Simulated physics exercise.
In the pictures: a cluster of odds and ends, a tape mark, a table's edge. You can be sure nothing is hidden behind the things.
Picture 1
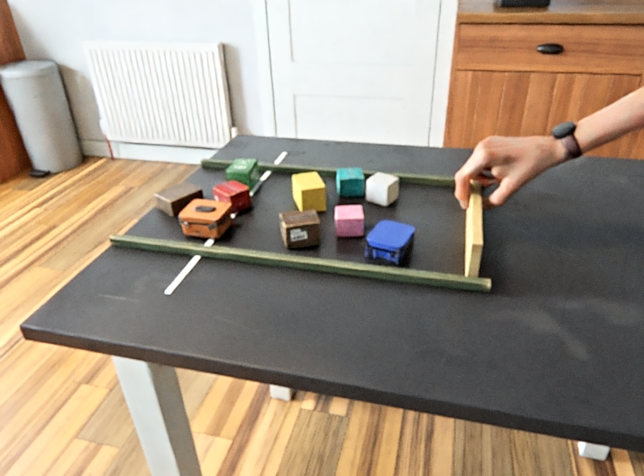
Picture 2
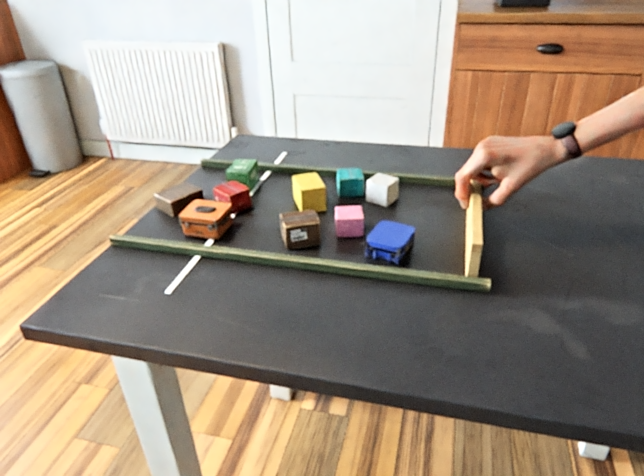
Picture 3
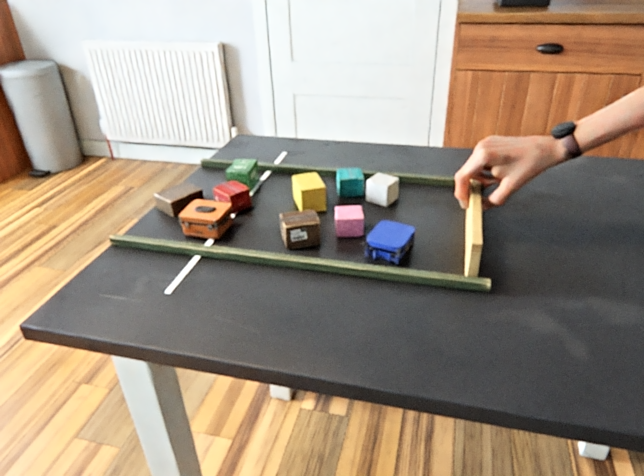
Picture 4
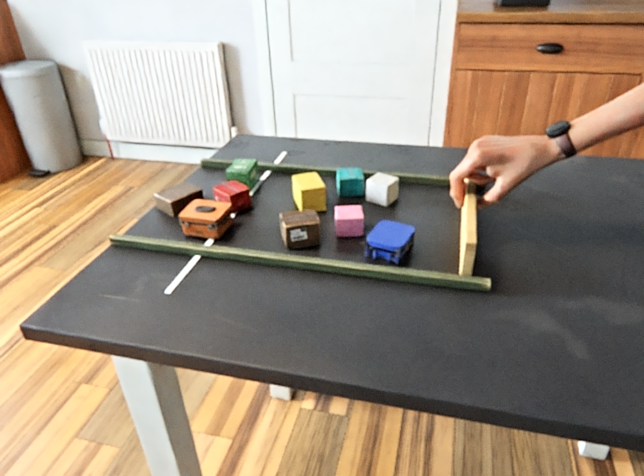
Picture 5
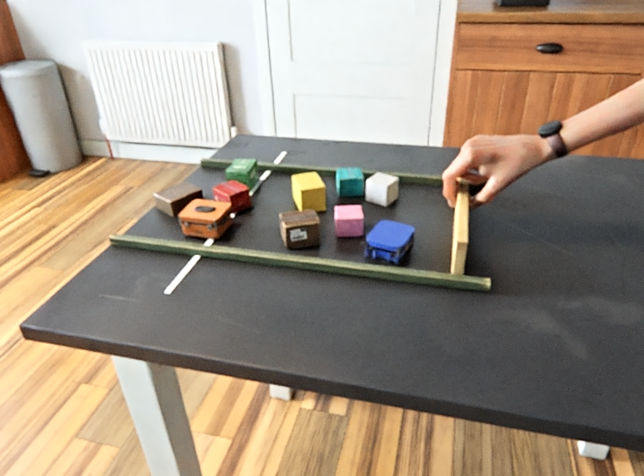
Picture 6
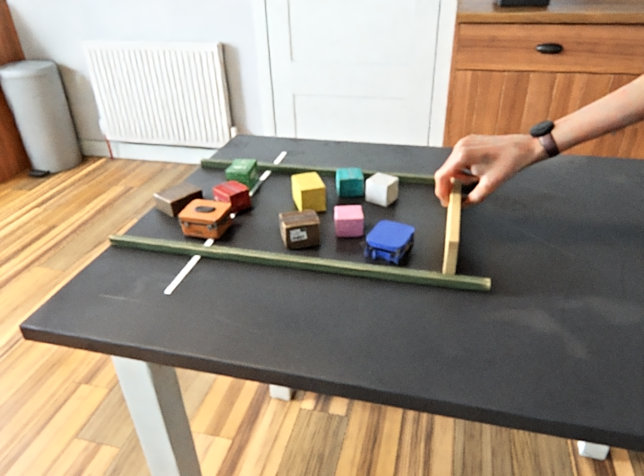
On a dark table, a hand slides a wooden board slightly left toward scattered blocks.
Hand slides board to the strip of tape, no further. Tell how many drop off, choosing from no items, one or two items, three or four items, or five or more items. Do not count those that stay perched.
No items drop off.
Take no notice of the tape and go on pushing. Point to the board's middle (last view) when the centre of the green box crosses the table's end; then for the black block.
(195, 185) and (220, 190), more or less.
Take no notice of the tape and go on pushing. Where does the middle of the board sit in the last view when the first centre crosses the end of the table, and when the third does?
At (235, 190) for the first, at (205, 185) for the third.
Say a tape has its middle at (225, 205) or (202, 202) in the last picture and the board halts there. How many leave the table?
In order, 1 and 2.
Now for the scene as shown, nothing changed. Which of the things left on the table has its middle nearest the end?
Nearest once everything settles: Orange case.
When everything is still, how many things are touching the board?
Total: 5.
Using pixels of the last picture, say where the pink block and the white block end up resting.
In order, first (218, 208), then (243, 179).
Early on, none off yet; black block at rest near (179, 199); green box at rest near (242, 176); orange case at rest near (207, 219).
A while later, none off yet; black block at rest near (177, 198); green box at rest near (242, 175); orange case travelled about its own width near (165, 217).
Finally, the number that fall off is zero.
